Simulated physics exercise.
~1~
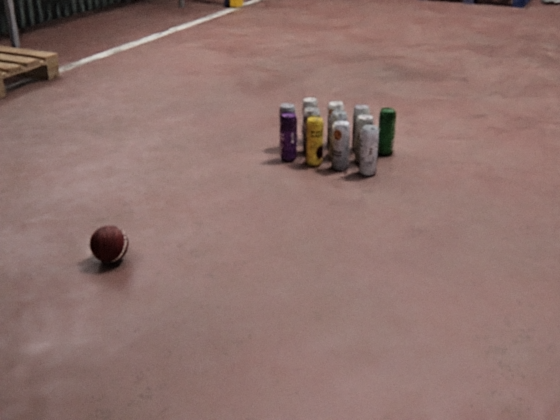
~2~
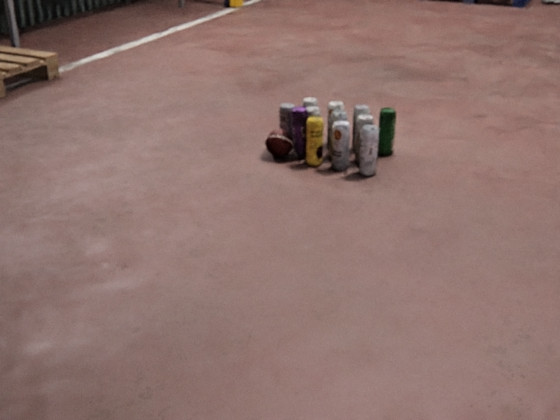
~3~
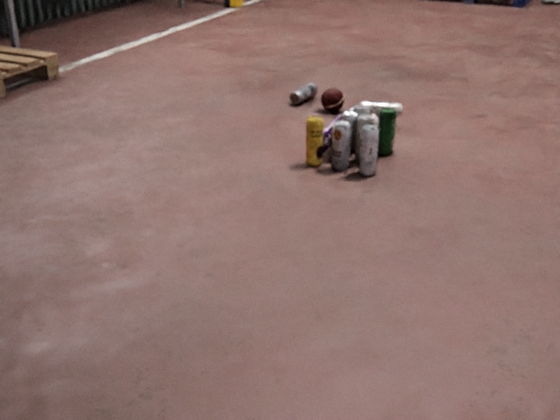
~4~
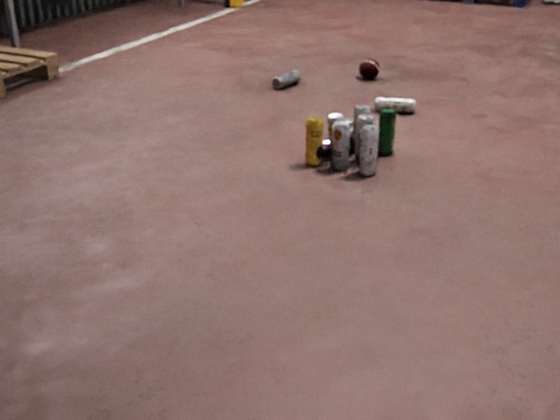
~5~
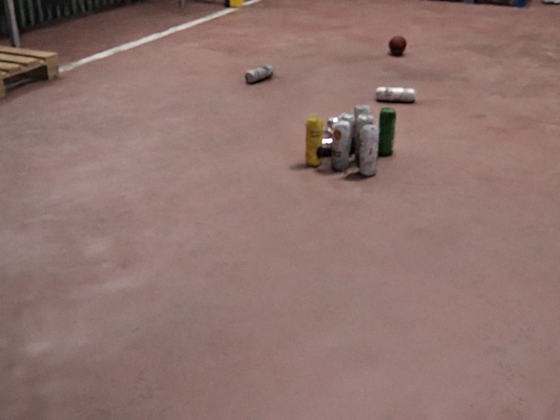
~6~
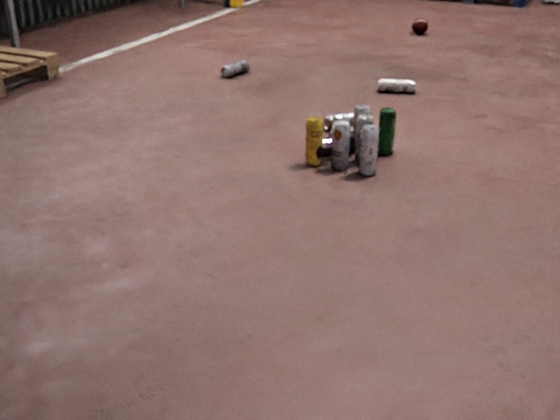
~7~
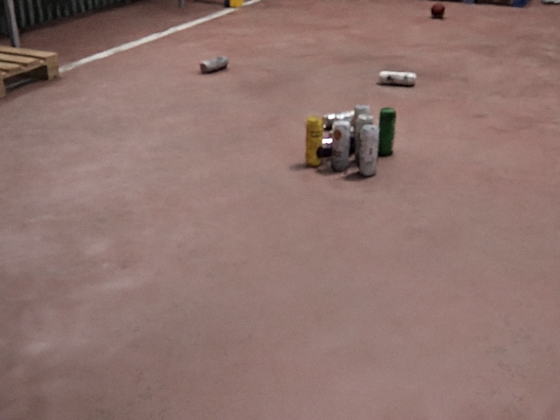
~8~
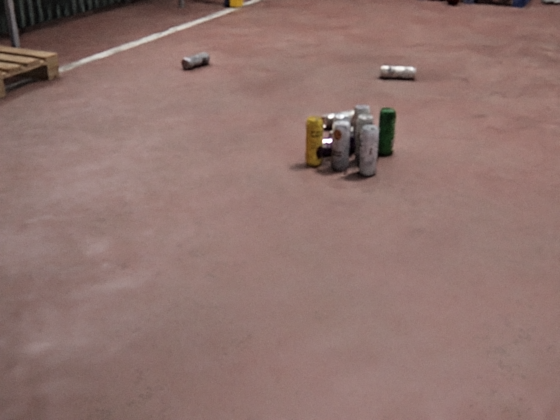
Ball rolling into clustered upright tubes, knocking over the purple one and others, then rolling away as yellow and green stay standing.
